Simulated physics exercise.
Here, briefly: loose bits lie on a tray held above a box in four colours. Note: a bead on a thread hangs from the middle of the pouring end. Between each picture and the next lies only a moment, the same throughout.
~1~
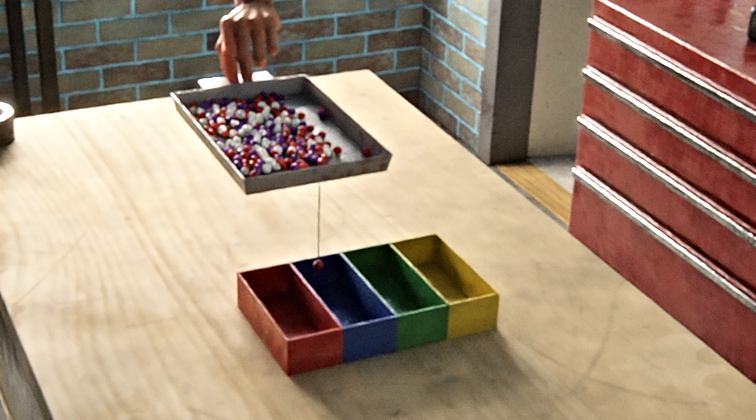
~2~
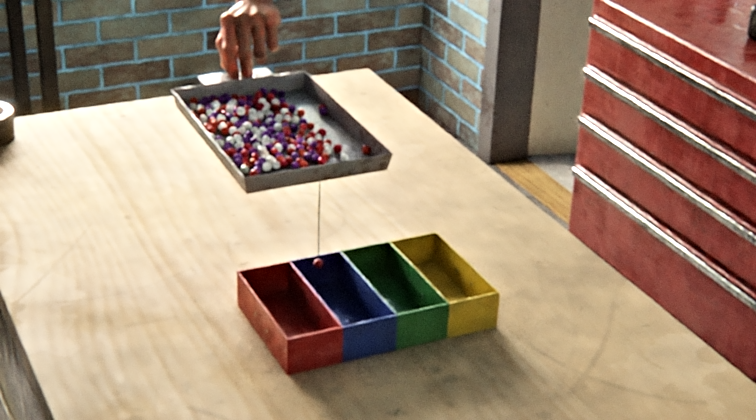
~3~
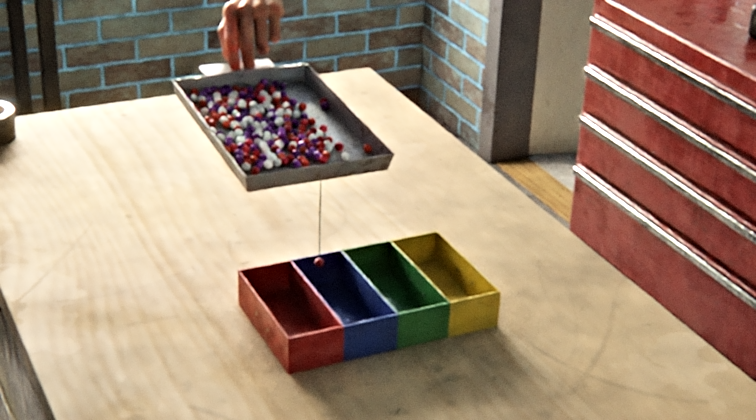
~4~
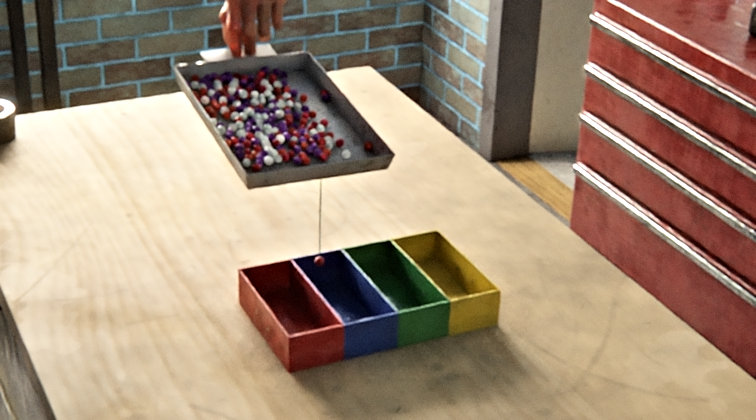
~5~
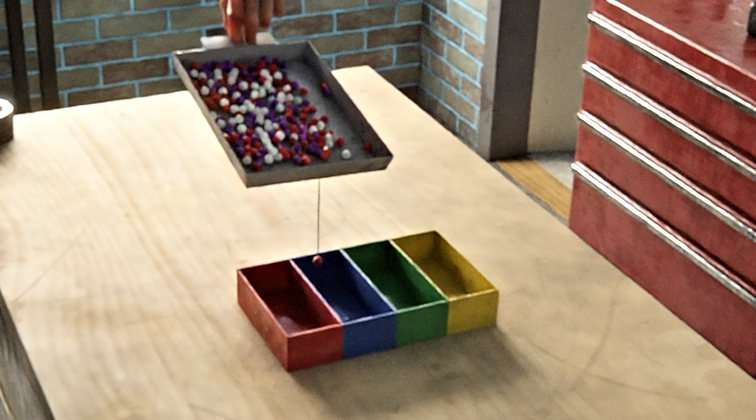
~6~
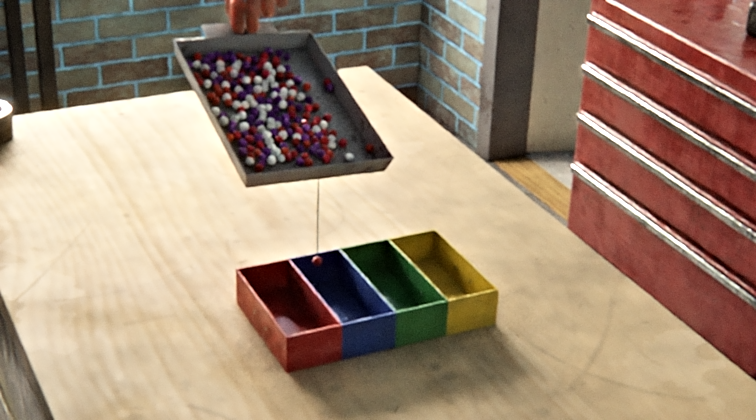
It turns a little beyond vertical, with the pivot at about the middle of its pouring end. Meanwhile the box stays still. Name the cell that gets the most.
Green.
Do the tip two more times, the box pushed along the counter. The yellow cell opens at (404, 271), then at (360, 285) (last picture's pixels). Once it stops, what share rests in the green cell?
30 %, 10 %.
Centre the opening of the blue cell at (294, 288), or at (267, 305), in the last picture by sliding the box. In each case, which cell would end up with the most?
That yellow cell, then the yellow cell.
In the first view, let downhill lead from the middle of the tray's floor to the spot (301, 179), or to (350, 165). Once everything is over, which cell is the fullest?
Try 1 - the cell in red. Try 2 - the green cell.
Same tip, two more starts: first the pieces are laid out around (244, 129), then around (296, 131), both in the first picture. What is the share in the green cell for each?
First case: Close to 50 %; second case: Close to 60 %.
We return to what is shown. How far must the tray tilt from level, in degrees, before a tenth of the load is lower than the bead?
Somewhere around 75 degrees.
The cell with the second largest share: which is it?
The answer would be blue.
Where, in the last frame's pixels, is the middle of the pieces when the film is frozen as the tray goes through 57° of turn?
Look close to (334, 151) in the last picture.
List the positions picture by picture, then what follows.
Corners of the pouring end at (247, 177) and (387, 153), level; middle of the load at (262, 133), round plastic beads; bead on its thread at (318, 265); red cell at (315, 348); blue cell at (369, 336); green cell at (422, 324); yellow cell at (473, 312), in the first picture.
Corners of the pouring end at (247, 175) and (387, 152), level; middle of the load at (263, 131), in the second picture.
Corners of the pouring end at (248, 174) and (389, 152), tipped barely, lowest at the right corner; middle of the load at (264, 125), in the third picture.
Corners of the pouring end at (249, 172) and (390, 153), tipped a little, lowest at the right corner; middle of the load at (265, 117), in the fourth picture.
Corners of the pouring end at (248, 172) and (389, 154), tipped a little, lowest at the right corner; middle of the load at (265, 111), in the fifth picture.
Corners of the pouring end at (249, 172) and (389, 156), tipped clearly, lowest at the right corner; middle of the load at (268, 108), nearly all on the move; red cell at (314, 345); blue cell at (369, 332); green cell at (421, 320); yellow cell at (472, 309), in the sixth picture.
Soon after the last picture, tray tipped steeply; nearly all on the tray; a stray few in the green cell; a stray few in the yellow cell; a stray few falling or outside the box.
A little later, tray tipped right over; about a quarter on the tray; about a third in the green cell; a small part in the blue cell; a stray few in the red cell; a stray few in the yellow cell; about a quarter falling or outside the box.
Later still, tray tipped past a quarter turn; about two thirds in the green cell; about a quarter in the blue cell; a small part in the red cell; a small part in the yellow cell; a small part falling or outside the box.
At rest, tray tipped past a quarter turn; about two thirds in the green cell; about a quarter in the blue cell; a small part in the red cell; a small part in the yellow cell; a small part outside the box.
